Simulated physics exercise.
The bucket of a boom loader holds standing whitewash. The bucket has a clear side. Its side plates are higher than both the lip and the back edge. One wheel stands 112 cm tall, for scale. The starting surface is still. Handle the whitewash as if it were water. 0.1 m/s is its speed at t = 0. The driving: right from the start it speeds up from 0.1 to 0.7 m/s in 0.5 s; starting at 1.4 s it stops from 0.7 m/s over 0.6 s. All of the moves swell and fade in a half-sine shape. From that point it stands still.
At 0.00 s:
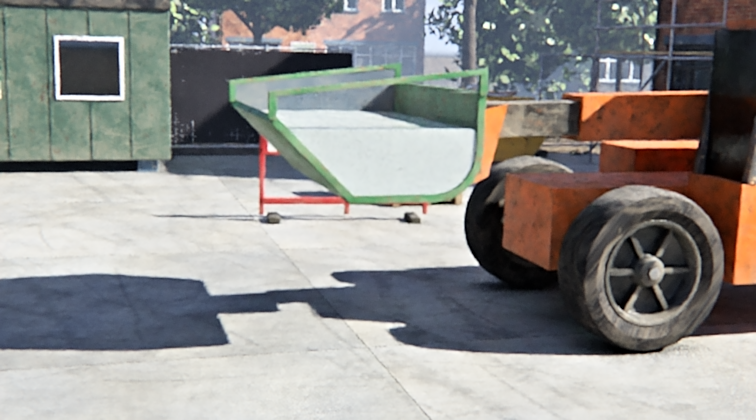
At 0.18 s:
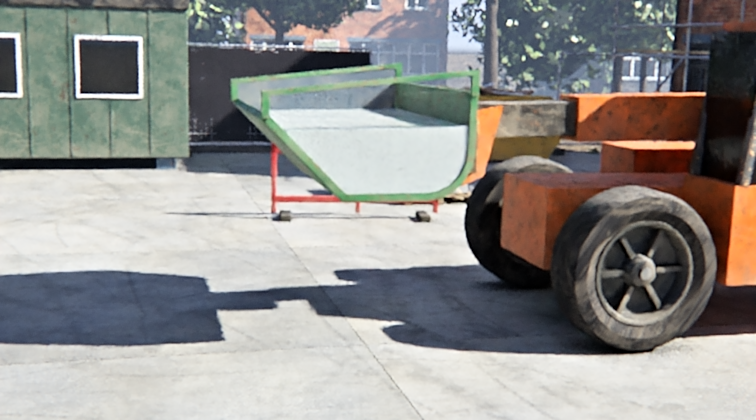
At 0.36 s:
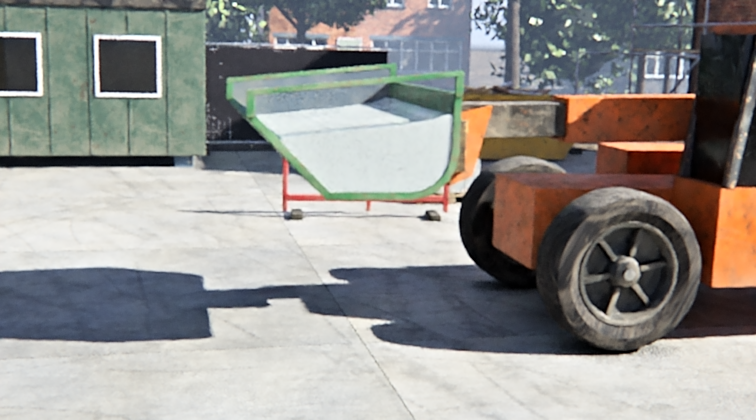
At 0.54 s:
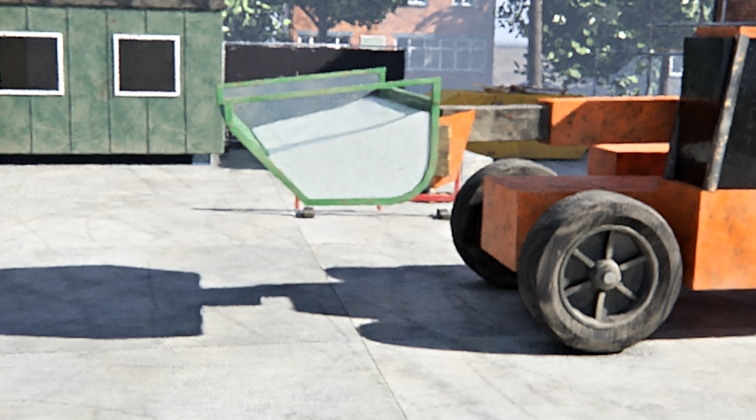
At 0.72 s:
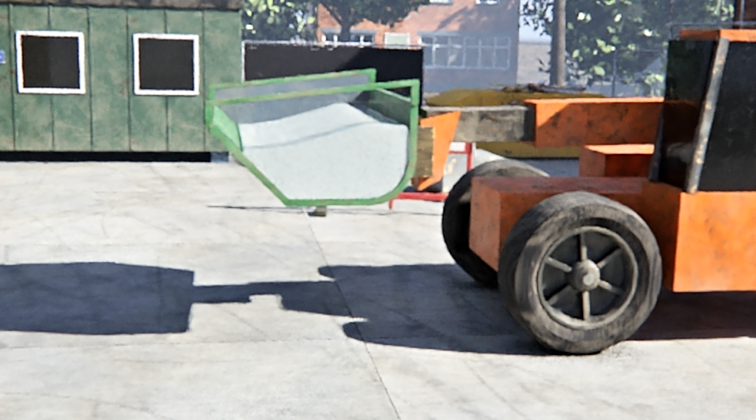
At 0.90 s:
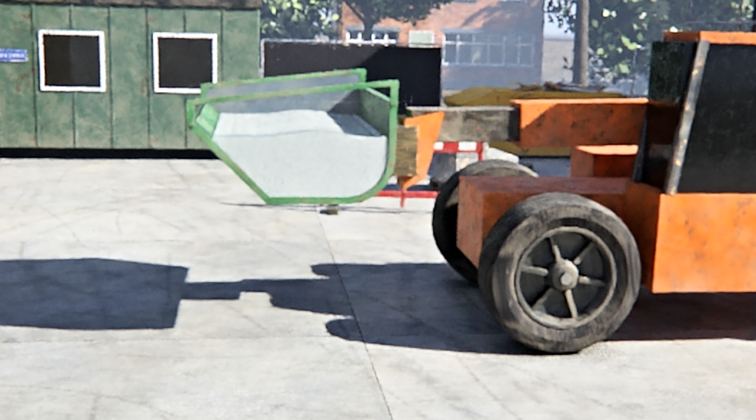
An orange boom loader rolls leftward across a sunlit, pale paved yard, seen from the side near ground level, carrying a green-edged, clear-sided bucket of whitish liquid before it. Behind stand a green cabin at left, a dark panel, a red-and-white barrier, trees and brick buildings. As the wheels turn, the liquid's surface tilts and ripples within the bucket, while the view pans left, shifting the background rightward.
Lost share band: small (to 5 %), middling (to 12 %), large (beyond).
Small.
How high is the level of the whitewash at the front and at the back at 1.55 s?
The front stands at 40 cm and the back at 32 cm.
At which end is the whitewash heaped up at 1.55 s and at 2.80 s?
The liquid stands at the forward end first and then at the rear end.
By 1.55 s the surface stands 33 cm at the back and 40 cm at the front; 3 per cent has gone, over the front.
By 2.20 s the surface stands 38 cm at the back and 40 cm at the front; 3 per cent has gone, over the front.
By 2.80 s the surface stands 42 cm at the back and 39 cm at the front; 3 per cent has gone, over the front.
By 4.89 s 3 per cent has gone, over the front, 22 of 709 litres.
